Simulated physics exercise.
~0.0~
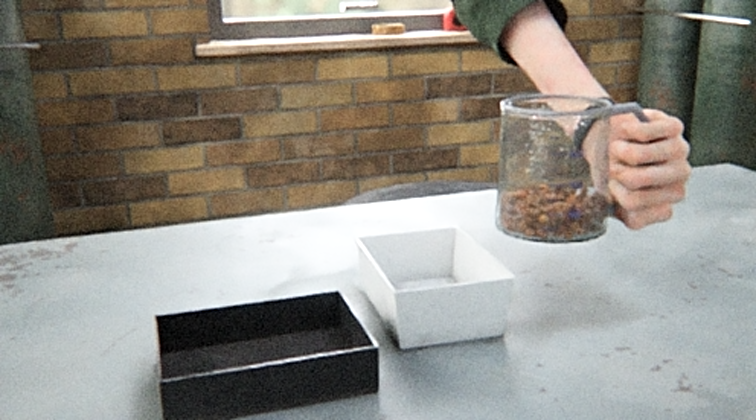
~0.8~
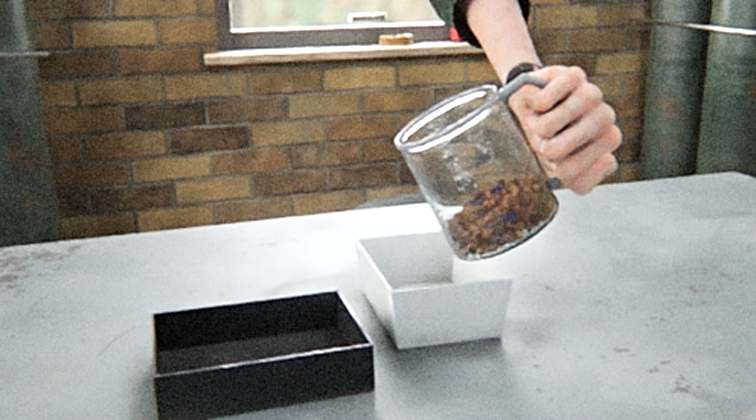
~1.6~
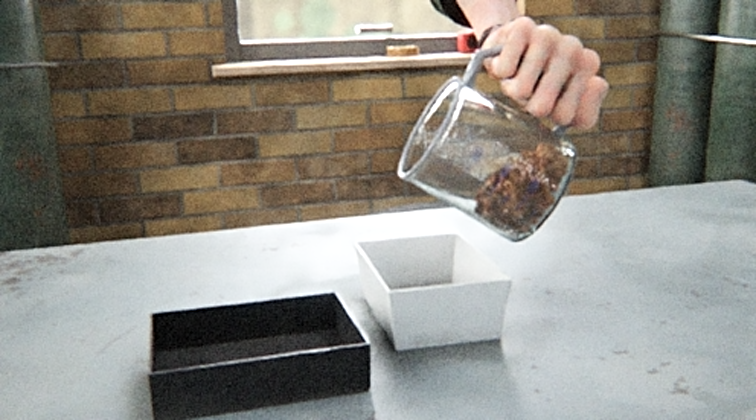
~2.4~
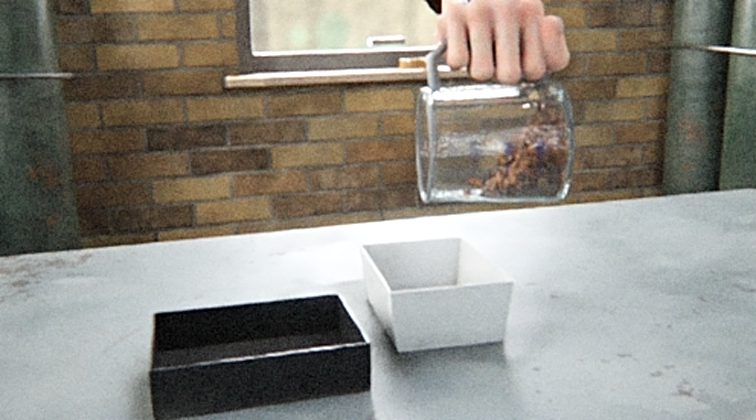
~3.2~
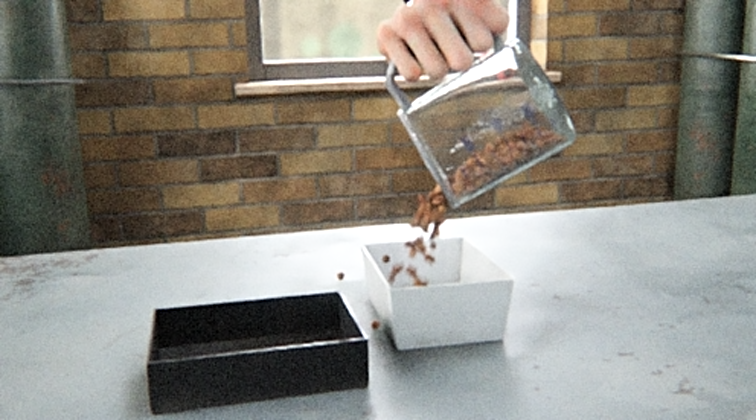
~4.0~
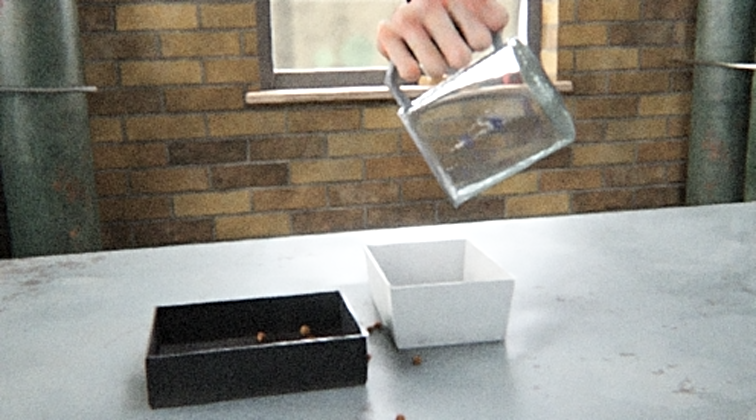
A hand holds a clear glass jug partly filled with small brown cereal balls above a grey table, seen from the front and slightly above, with a brick wall and window behind. A white tin sits near the middle of the table, and a black tin stands to its left. The hand moves the jug left over the white tin, tipping it as it rises until it lies on its side. The balls then pour down into the white tin, with a few scattering. Finally the jug hangs empty and tilted, a couple of balls showing in the black tin and a few on the table.
